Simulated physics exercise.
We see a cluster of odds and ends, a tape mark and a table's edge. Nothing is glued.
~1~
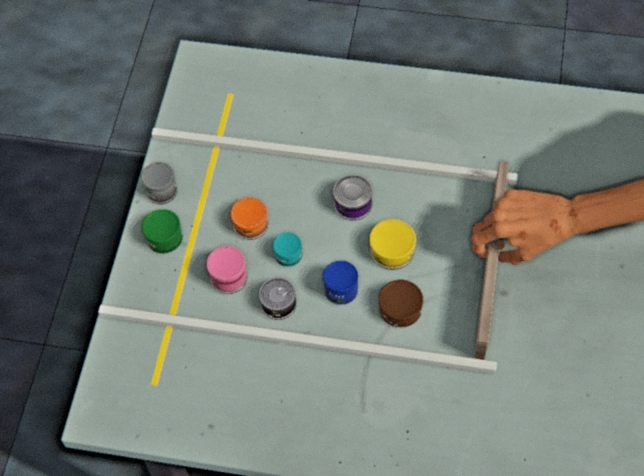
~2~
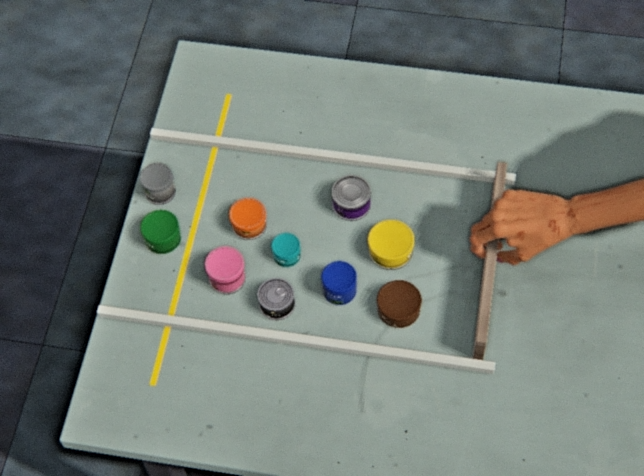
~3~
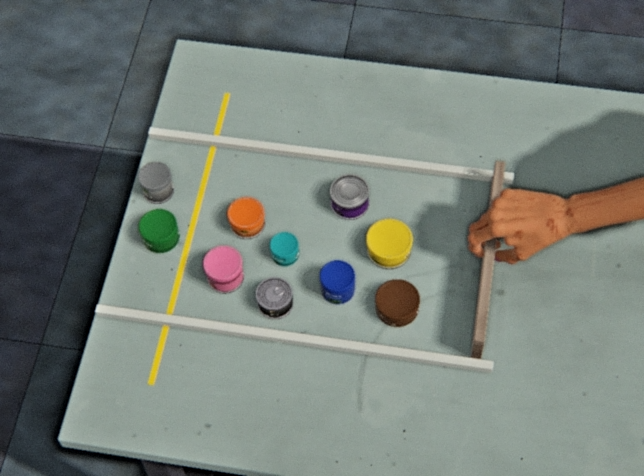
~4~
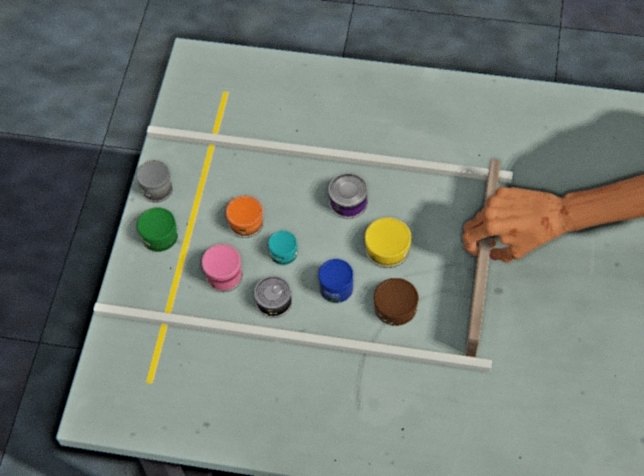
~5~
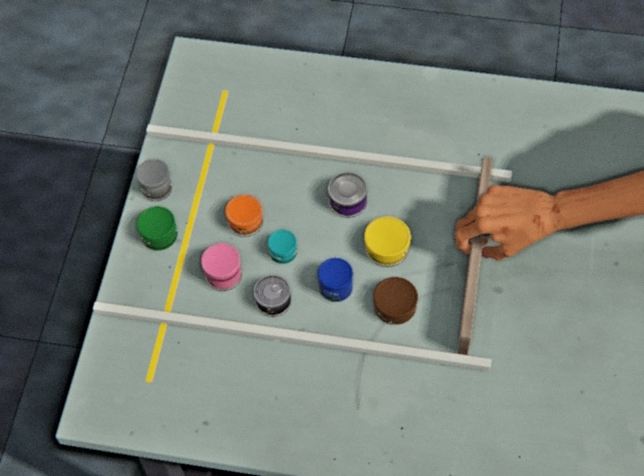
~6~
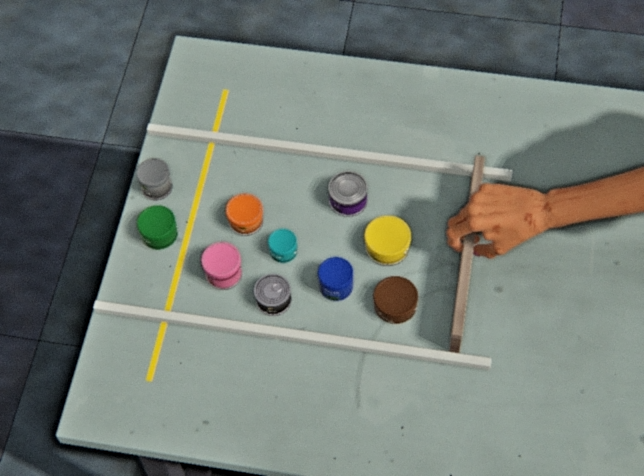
On a pale tabletop between two white rails, a hand gripping a wooden bar slid it slightly left toward a cluster of colourful tins and tubs, which stayed put near a yellow tape line.
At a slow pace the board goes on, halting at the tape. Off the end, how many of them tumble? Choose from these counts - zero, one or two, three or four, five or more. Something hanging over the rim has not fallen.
Count: One or two.
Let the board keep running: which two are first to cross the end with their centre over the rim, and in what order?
In order: The grey tin, the green tub.
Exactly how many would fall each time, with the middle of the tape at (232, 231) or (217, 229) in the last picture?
Ending up on the floor: First try 0, second try 0.
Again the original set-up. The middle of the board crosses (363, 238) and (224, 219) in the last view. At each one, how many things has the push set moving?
I count 3 first and 10 after.
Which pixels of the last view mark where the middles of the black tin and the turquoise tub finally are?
Black tin: (129, 288); turquoise tub: (136, 205).
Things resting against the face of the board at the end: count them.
Contact count: 3.
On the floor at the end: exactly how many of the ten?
2.
Early on, none off yet; grey tin at rest near (155, 180); green tub at rest near (158, 228); pink tin at rest near (222, 267).
A while later, none off yet; grey tin at rest near (155, 180); green tub at rest near (158, 228); pink tin moving near (216, 266).
Further along, none off yet; grey tin at rest near (155, 180); green tub moving near (152, 229); pink tin travelled about its own width near (164, 259).
Finally, the number that fall off is one or two; lost, green tub and grey tin.
